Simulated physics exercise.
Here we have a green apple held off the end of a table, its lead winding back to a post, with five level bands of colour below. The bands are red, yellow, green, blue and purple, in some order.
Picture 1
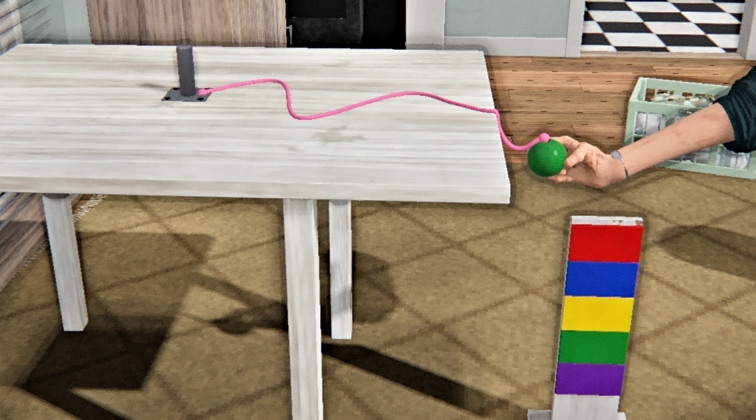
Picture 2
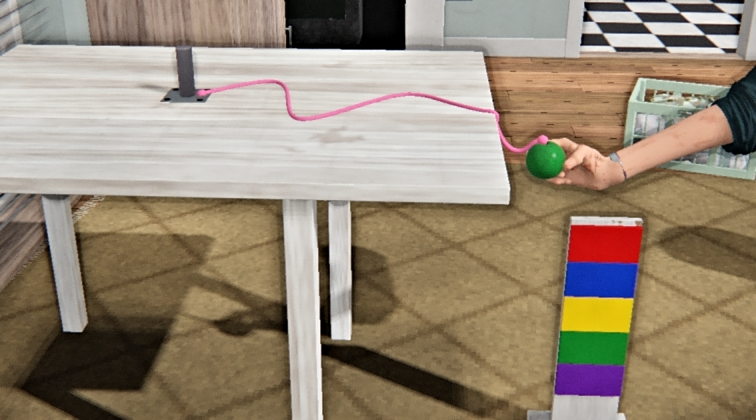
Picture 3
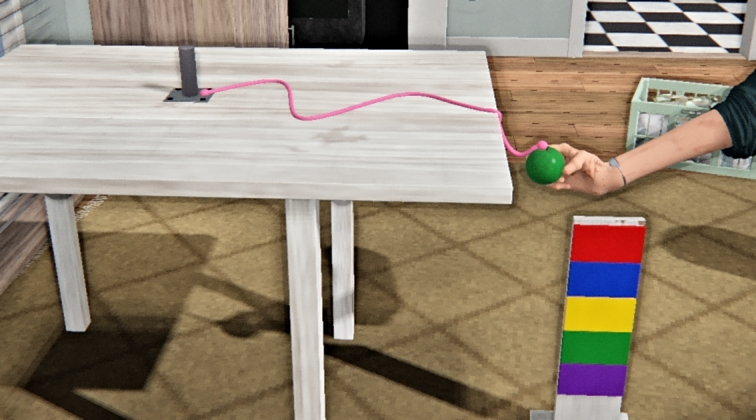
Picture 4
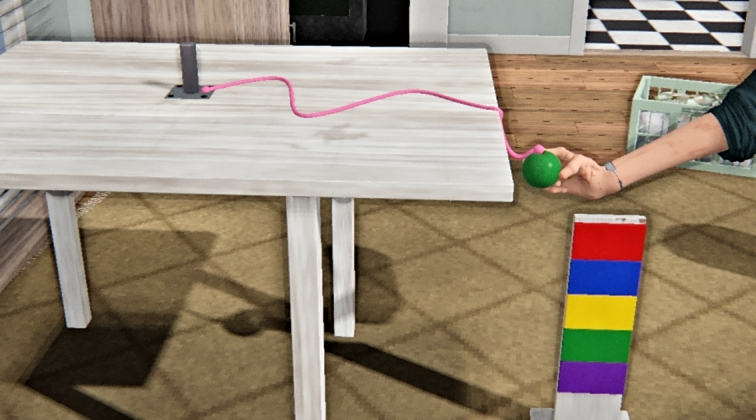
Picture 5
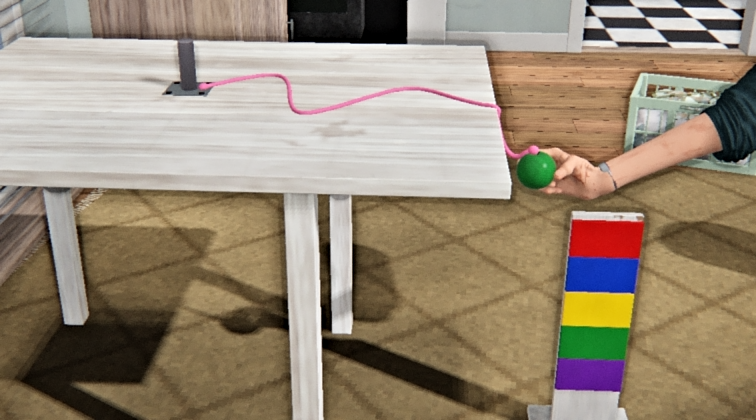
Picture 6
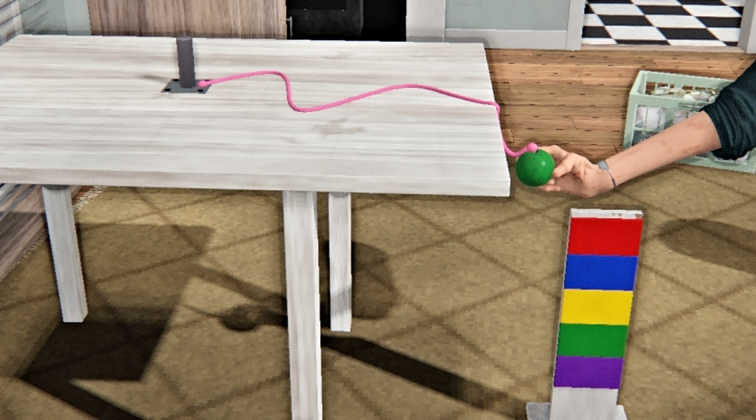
Hand holding a green ball on a pink cord beyond a table's right edge, barely moving, above a colour-banded board.
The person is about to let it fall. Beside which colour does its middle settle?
Its centre hangs level with the green band.
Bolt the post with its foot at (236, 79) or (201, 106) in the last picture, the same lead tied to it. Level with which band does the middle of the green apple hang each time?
One after the other, purple; purple.
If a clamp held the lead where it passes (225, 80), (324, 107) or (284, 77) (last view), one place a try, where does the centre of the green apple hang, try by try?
The places are (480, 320), (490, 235) and (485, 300).
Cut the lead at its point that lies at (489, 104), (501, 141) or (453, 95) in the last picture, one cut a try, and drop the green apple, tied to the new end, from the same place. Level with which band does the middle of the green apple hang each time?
Taking them in turn: Blue; yellow; red.
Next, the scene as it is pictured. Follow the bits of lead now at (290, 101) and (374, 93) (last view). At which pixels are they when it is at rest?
Near (383, 97) and (496, 117).
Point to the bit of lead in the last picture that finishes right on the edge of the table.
Near (369, 94).
Soon after, apple near (482, 328); level with green.
Then, apple near (480, 327); level with green.
At rest, apple near (480, 329); level with green. Its middle rests at the green band.
